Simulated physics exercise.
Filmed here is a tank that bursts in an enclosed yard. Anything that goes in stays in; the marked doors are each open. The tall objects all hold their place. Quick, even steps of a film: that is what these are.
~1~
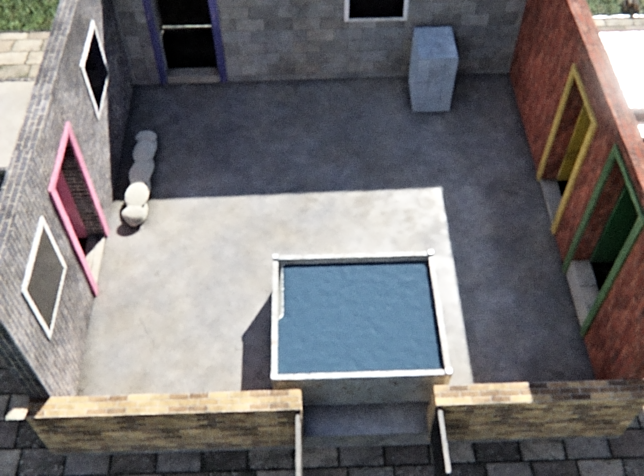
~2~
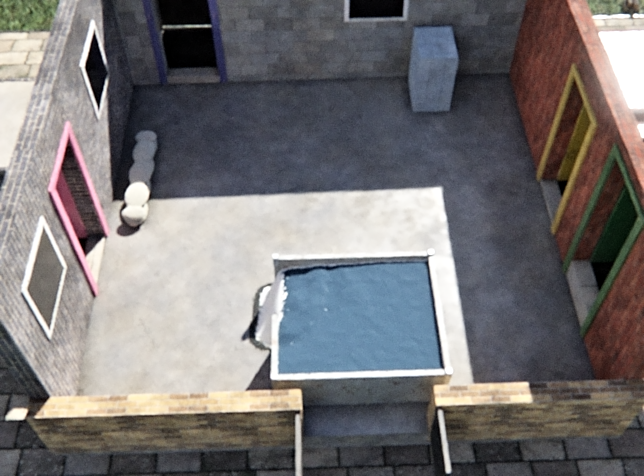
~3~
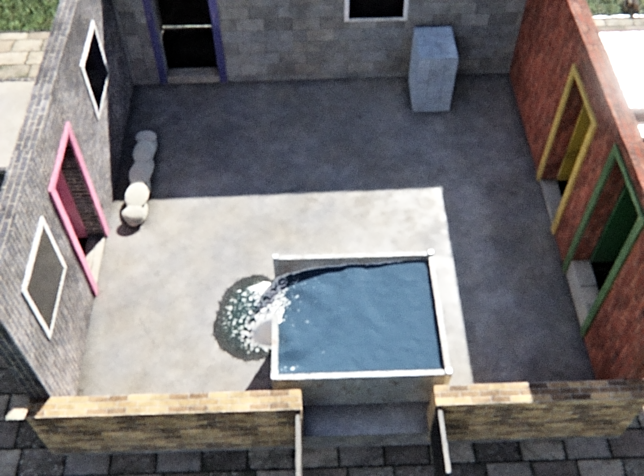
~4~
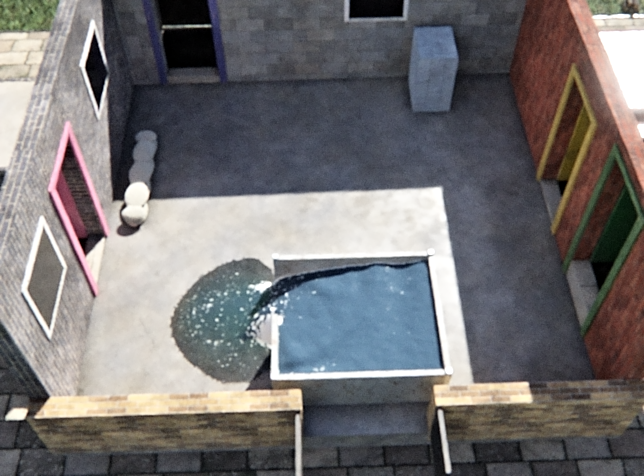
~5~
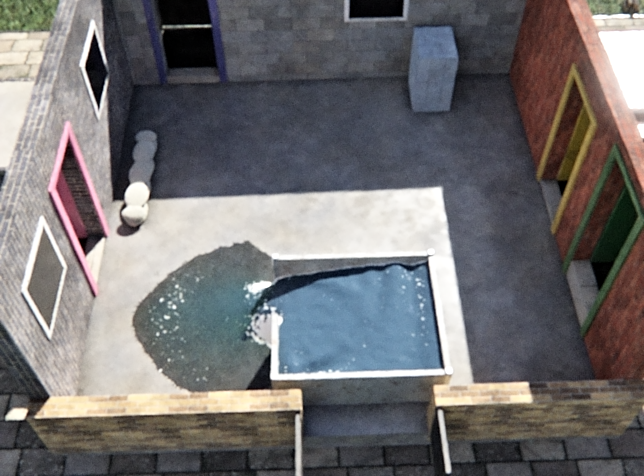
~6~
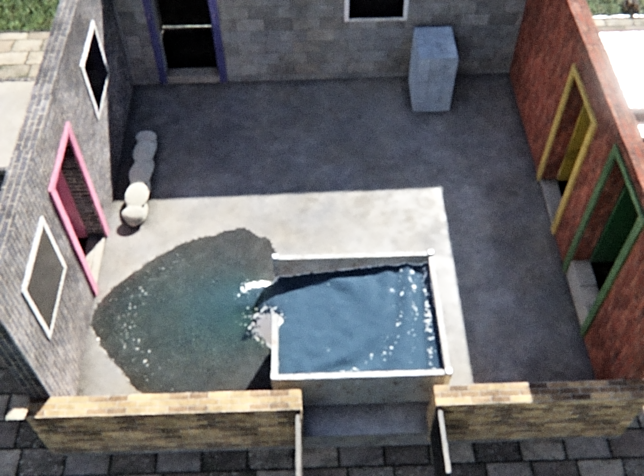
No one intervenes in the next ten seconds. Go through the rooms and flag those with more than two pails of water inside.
Result: The pink door lets the inflow pass two buckets. The blue door keeps the inflow to two buckets or less. The green door keeps the inflow to two buckets or less. The yellow door keeps the inflow to two buckets or less.
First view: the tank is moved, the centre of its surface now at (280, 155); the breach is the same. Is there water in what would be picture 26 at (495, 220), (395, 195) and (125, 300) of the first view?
Taking the three spots in turn, I'd say spared, then spared, then drenched.
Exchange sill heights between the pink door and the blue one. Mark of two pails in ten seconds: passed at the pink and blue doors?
Result: Pink door ends up above the limit; blue door ends up above the limit.
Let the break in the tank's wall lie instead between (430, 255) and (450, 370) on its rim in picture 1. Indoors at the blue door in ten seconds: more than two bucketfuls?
Check on blue - it keeps within bounds.
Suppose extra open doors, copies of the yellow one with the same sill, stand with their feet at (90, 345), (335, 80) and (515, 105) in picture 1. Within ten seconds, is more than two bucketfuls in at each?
Each in turn, the new doors: Breaks the limit, remains within bounds, remains within bounds.
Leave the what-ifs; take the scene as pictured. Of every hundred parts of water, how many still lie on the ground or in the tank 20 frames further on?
About 92 per cent.
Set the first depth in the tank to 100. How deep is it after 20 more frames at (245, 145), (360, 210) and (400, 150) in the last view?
Some 0, 0 and 0 in a hundred.
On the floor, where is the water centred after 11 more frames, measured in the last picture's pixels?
It's close to (265, 324).
A moment on, water covers 20 % of the floor; the pink door under two buckets in, the blue door not reached, the green door not reached, the yellow door not reached.
Next, water covers 25 % of the floor; the pink door far over two buckets in, the blue door not reached, the green door not reached, the yellow door not reached.
Then, water covers 35 % of the floor; the pink door far over two buckets in, the blue door wet at the sill, nothing in, the green door not reached, the yellow door not reached.
Later, water covers 45 % of the floor; the pink door far over two buckets in, the blue door wet at the sill, nothing in, the green door not reached, the yellow door not reached.
In the end, water covers 65 % of the floor; the pink door far over two buckets in, the blue door wet at the sill, nothing in, the green door not reached, the yellow door not reached.
